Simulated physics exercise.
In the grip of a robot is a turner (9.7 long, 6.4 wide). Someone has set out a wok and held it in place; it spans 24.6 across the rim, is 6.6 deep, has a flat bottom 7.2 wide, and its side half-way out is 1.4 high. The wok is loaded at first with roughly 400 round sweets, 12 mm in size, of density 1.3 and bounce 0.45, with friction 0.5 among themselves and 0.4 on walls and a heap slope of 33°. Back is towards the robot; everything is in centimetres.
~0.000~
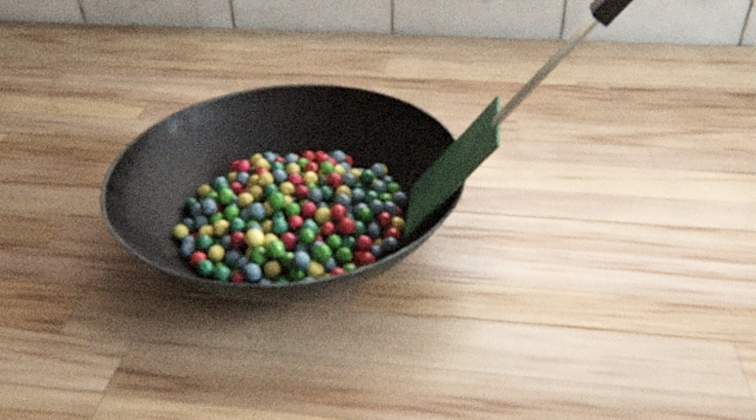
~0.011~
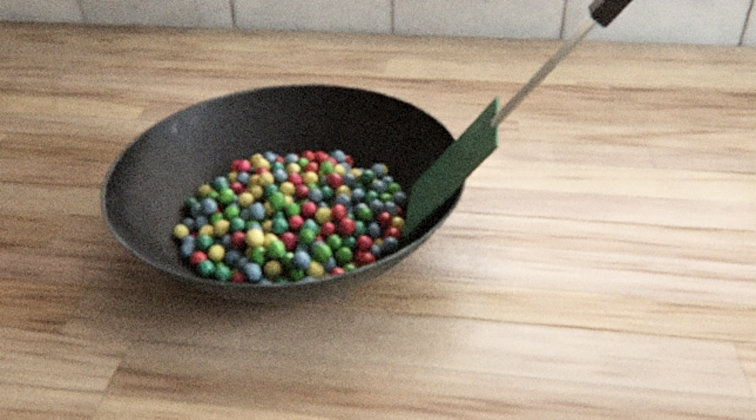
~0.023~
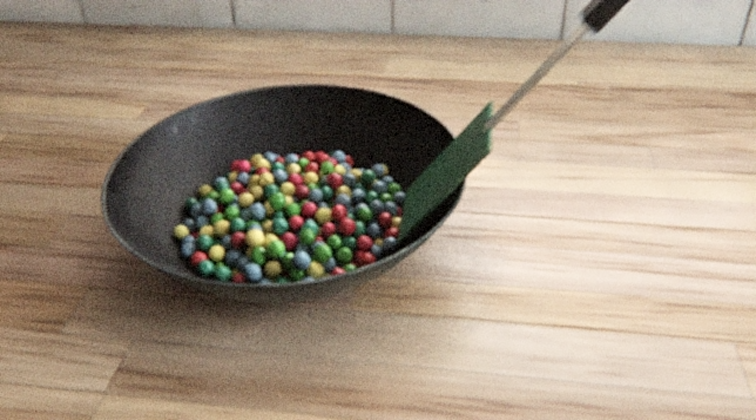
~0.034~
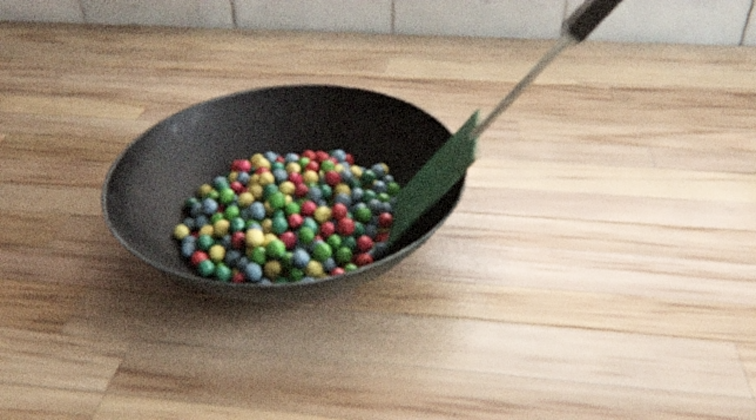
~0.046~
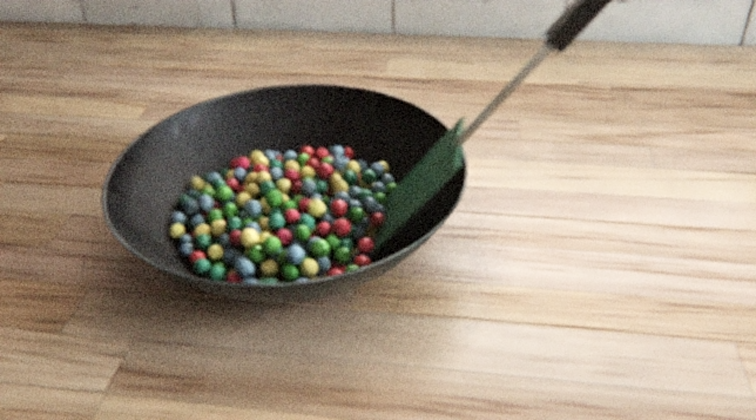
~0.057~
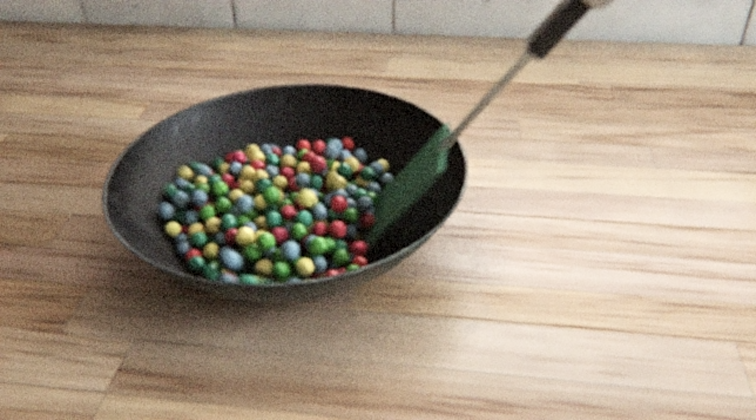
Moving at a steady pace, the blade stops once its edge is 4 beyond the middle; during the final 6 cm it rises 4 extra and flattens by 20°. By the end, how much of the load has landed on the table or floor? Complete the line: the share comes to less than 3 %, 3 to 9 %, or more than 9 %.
The share comes to 3 to 9 %.
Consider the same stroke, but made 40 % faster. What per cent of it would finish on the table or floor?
I'd say close to 20 per cent.
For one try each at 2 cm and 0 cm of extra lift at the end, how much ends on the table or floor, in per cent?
Try one gives about 0 in a hundred, try two about 5 in a hundred.
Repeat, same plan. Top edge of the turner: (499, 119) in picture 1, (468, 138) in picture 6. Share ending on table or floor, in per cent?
I'd put it at roughly 0 per cent.
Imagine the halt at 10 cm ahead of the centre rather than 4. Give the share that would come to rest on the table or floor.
Near 40 per cent.
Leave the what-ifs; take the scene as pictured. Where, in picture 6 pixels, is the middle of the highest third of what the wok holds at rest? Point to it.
Centre: Roughly (196, 181).
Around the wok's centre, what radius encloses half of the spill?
26 cm or so.
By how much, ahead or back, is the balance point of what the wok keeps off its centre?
What stays is shifted forward by around 4.0 cm.
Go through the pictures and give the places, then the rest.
Turner top edge at (499, 119), sloping 54°; upper third of the load around (293, 203), from x 180 to 400, top at y 160; 401 in the wok, in the first frame.
Turner top edge at (498, 120), sloping 54°; upper third of the load around (293, 203), from x 180 to 400, top at y 160, in the second frame.
Turner top edge at (491, 125), sloping 54°; upper third of the load around (293, 203), from x 180 to 400, top at y 160, in the third frame.
Turner top edge at (478, 133), sloping 54°; upper third of the load around (295, 203), from x 180 to 395, top at y 155, in the fourth frame.
Turner top edge at (461, 140), sloping 54°; upper third of the load around (291, 201), from x 175 to 390, top at y 155, in the fifth frame.
Turner top edge at (445, 146), sloping 54°; upper third of the load around (280, 196), from x 165 to 390, top at y 145; 401 in the wok, in the sixth frame.
After 0.09 s, sloping 53°, highest piece 8 above the table; 401 in the wok.
After 0.12 s, sloping 45°, highest piece 9 above the table; 400 in the wok, 1 on the blade or in flight.
After 0.34 s, sloping 34°, highest piece 8 above the table; 383 in the wok, 11 on the table or floor, 7 on the blade or in flight.
After 1.39 s, sloping 34°, highest piece 7 above the table; 382 in the wok, 19 on the table or floor.
At rest, 382 in the wok, 19 on the table or floor. That is 5 % on the table or floor.
